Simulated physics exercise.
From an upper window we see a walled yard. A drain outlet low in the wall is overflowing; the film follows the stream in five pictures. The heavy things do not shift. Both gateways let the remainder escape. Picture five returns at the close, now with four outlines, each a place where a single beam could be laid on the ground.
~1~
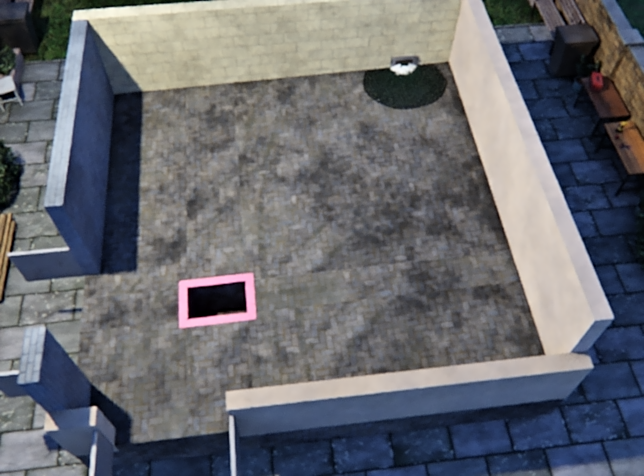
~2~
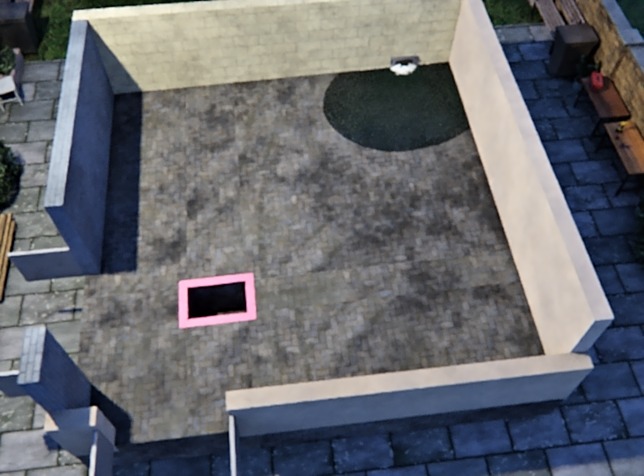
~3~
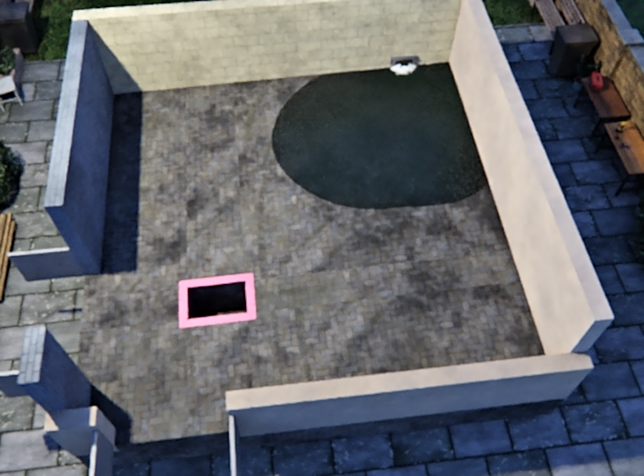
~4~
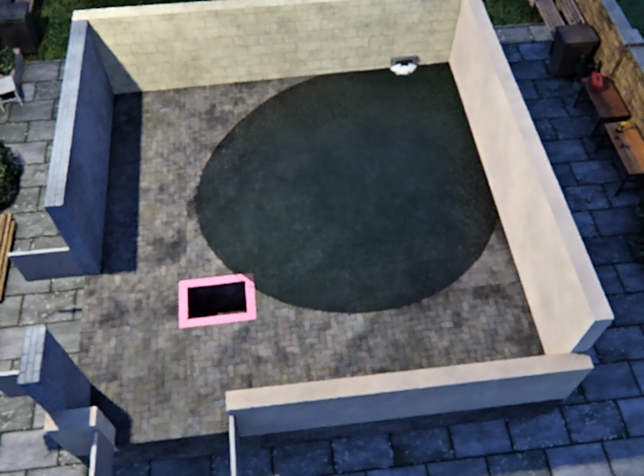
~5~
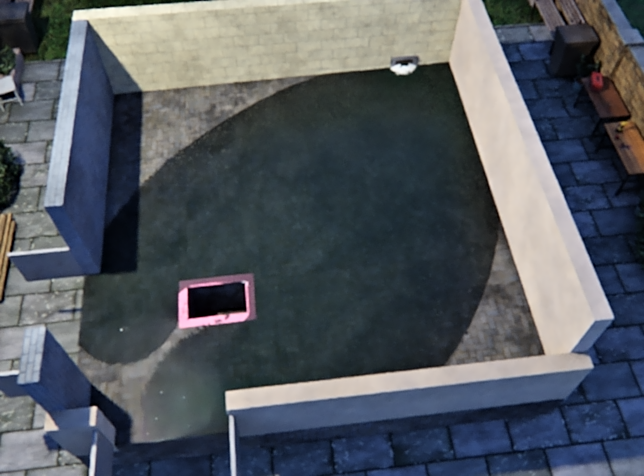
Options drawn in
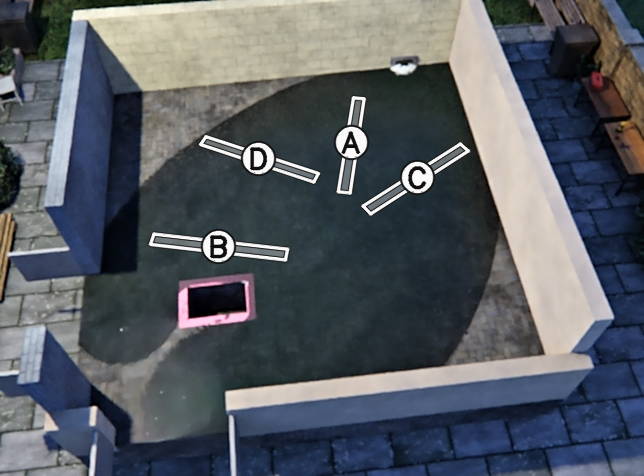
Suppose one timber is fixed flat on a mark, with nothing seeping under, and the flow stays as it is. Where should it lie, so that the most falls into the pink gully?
Go for C.
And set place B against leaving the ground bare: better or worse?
It is worse.
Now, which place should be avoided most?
The answer is B.
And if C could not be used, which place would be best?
D.
On the marked copy, A from (344, 192) to (358, 98); B from (152, 239) to (286, 254); C from (366, 209) to (464, 147); D from (203, 140) to (316, 177).
With A, about 12 % of the stream goes into the pink gully, about 88 % out by the gates.
With B, about 6 % of the stream goes into the pink gully, about 94 % out by the gates.
With C, about 34 % of the stream goes into the pink gully, about 66 % out by the gates.
With D, about 20 % of the stream goes into the pink gully, about 80 % out by the gates.
